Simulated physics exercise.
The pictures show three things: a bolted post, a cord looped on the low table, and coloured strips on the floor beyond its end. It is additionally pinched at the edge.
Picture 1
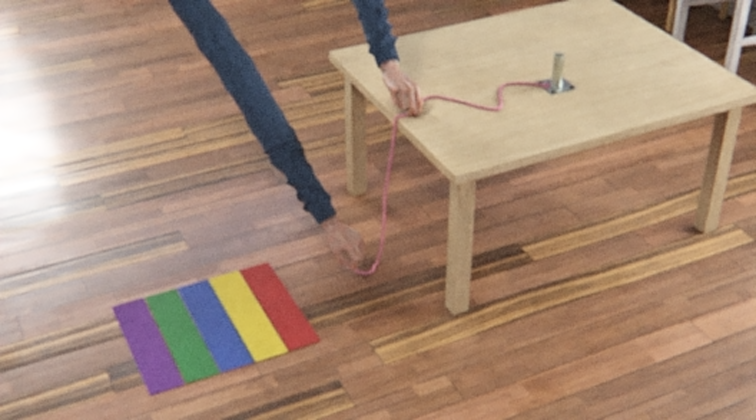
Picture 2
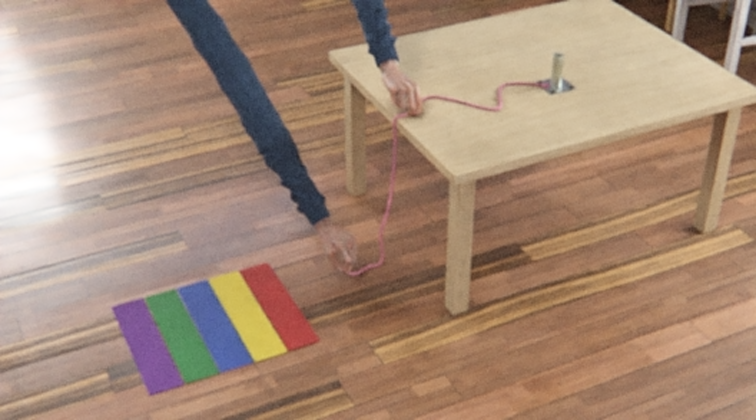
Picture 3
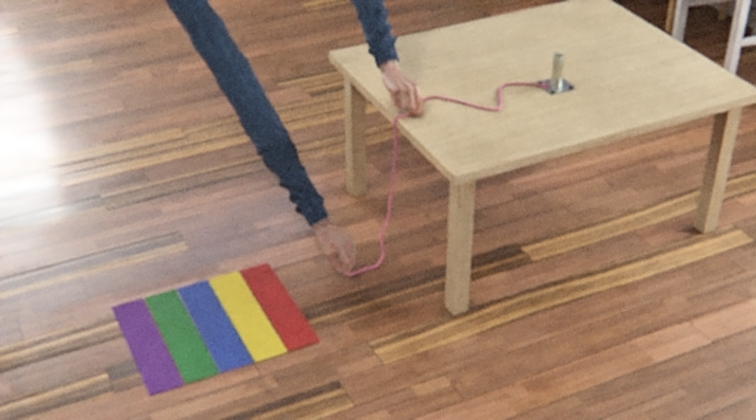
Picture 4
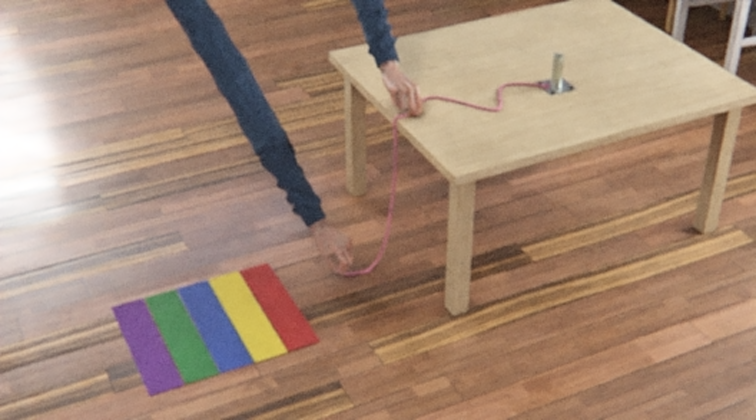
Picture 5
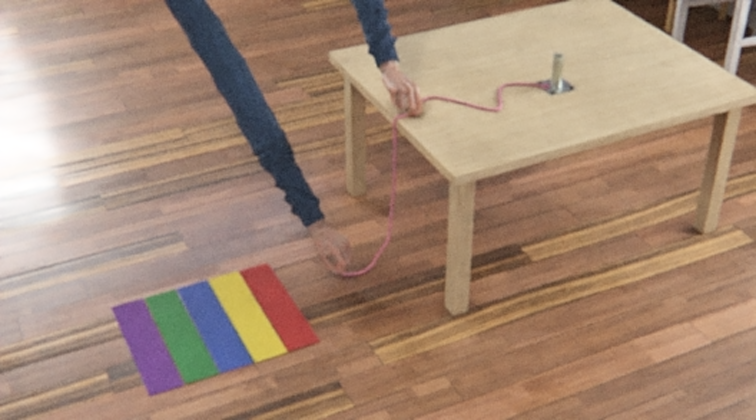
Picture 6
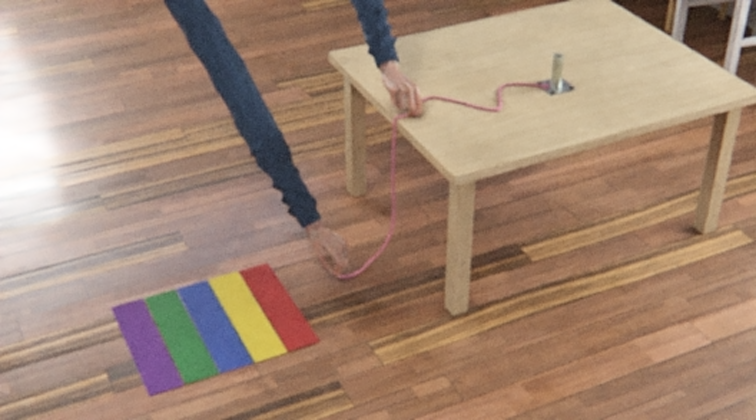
The clip shows one hand pinching a pink cord at the edge of a low wooden table while another holds its hanging end near coloured strips on the floor; the lower hand shifts slightly left, the rest staying nearly still.
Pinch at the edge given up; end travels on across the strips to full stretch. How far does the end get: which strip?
As far as the green strip.
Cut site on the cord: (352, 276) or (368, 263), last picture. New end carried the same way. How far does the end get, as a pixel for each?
Estimated pixels: (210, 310) then (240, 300).
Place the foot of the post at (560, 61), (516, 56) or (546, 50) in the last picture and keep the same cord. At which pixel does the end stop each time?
You'd get roughly (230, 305), (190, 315) and (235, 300), one for each try.
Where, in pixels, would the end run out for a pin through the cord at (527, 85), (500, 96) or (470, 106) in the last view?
First try near (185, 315), second near (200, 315), third near (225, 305).
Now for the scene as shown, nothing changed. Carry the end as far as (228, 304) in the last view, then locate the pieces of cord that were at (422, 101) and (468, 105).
In order: (398, 139) and (436, 115).
Soon after, end near (229, 304); over yellow.
Then, end near (198, 313); over blue.
At full stretch, end near (180, 319); over green. Over green.
